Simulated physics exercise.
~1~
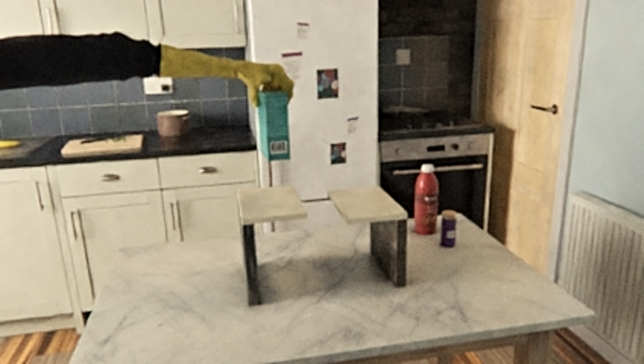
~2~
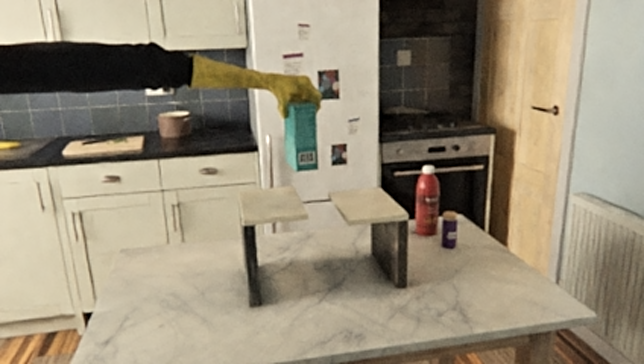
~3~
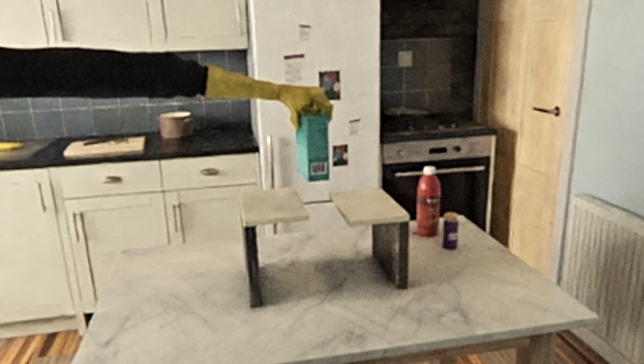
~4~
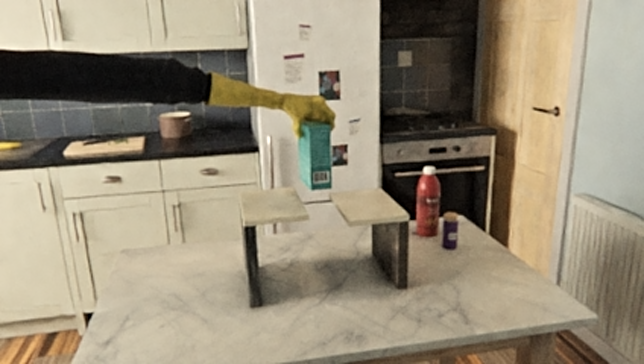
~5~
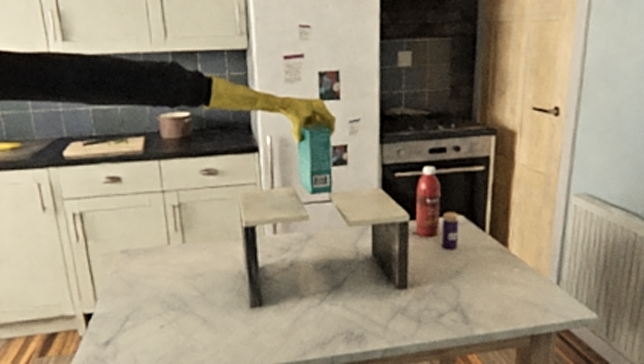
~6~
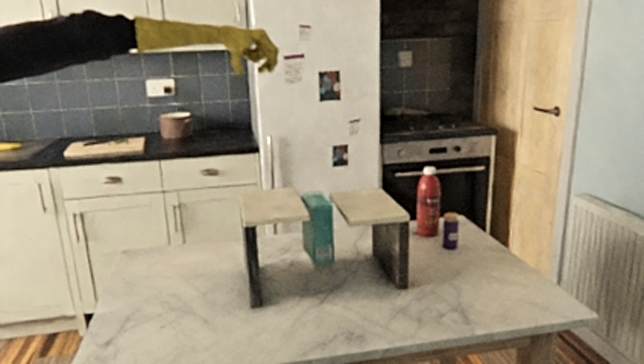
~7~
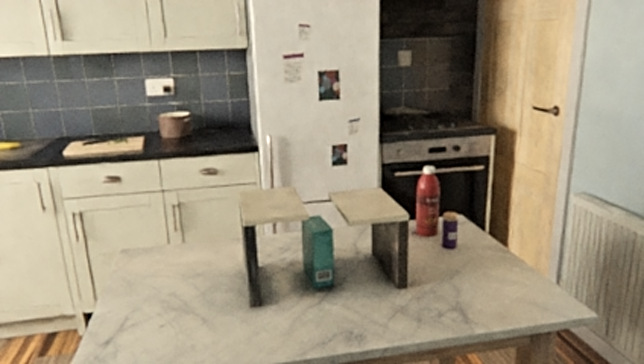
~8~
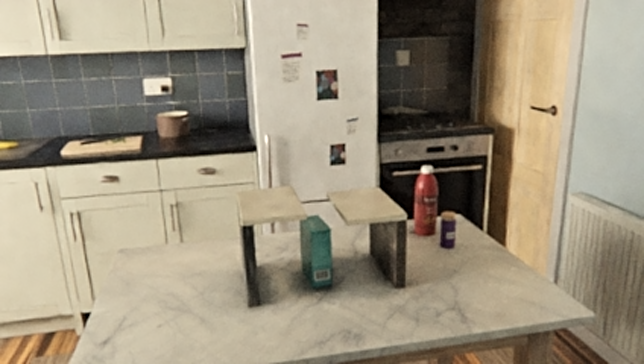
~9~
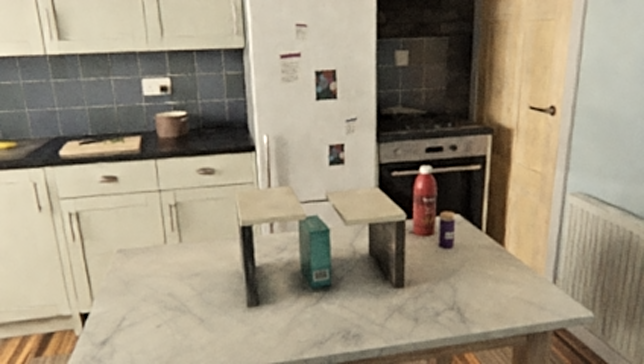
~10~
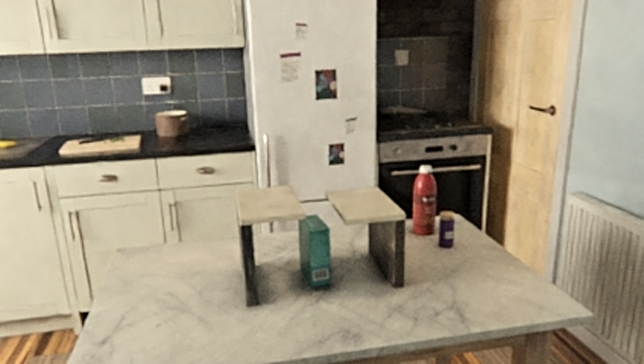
Turquoise packet being lowered by a yellow-gloved hand, dropping through the gap between two raised slabs and standing upright on the table.
